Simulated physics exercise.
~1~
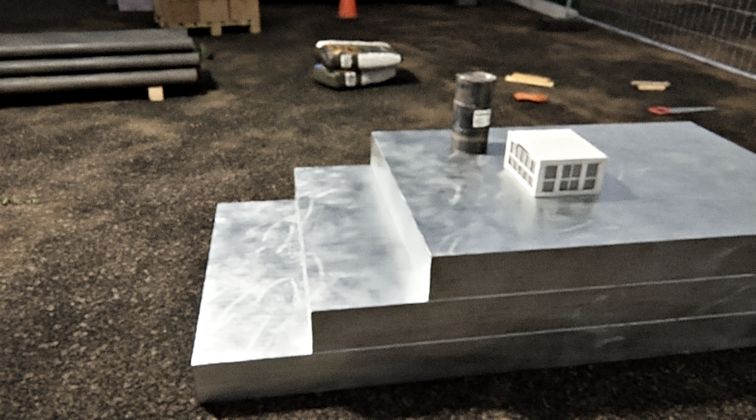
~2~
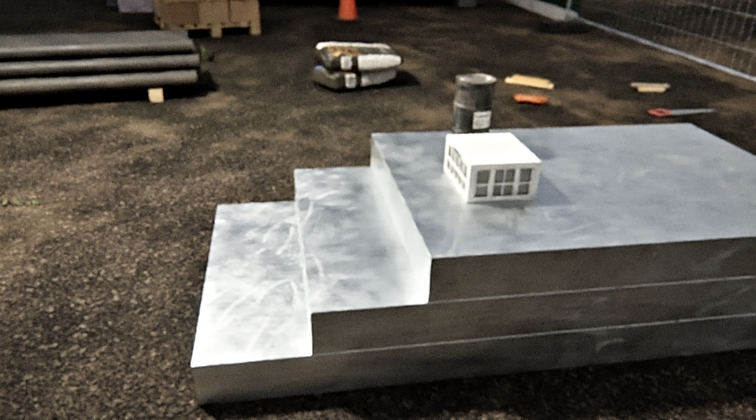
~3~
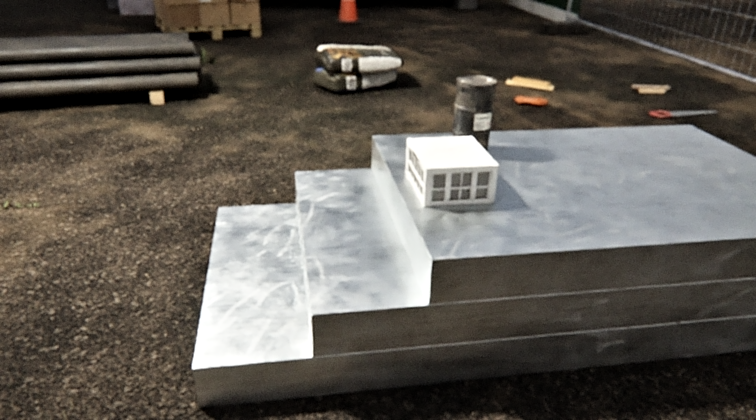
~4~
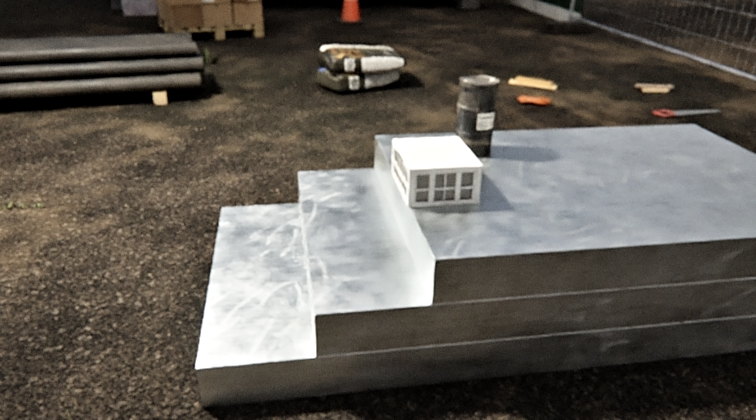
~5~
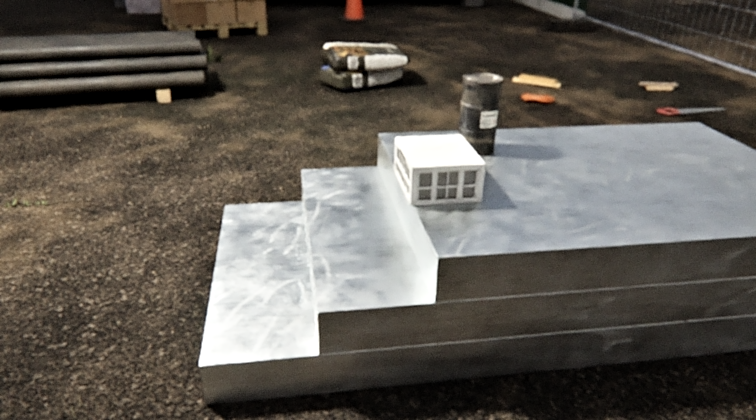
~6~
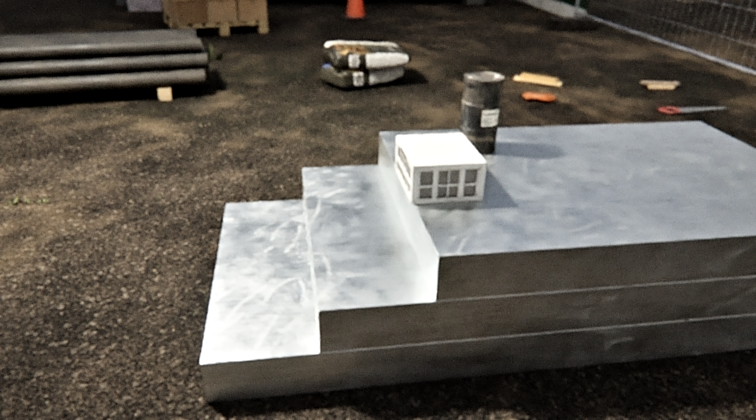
A white crate slides left across the landing and stops near the top step's edge.
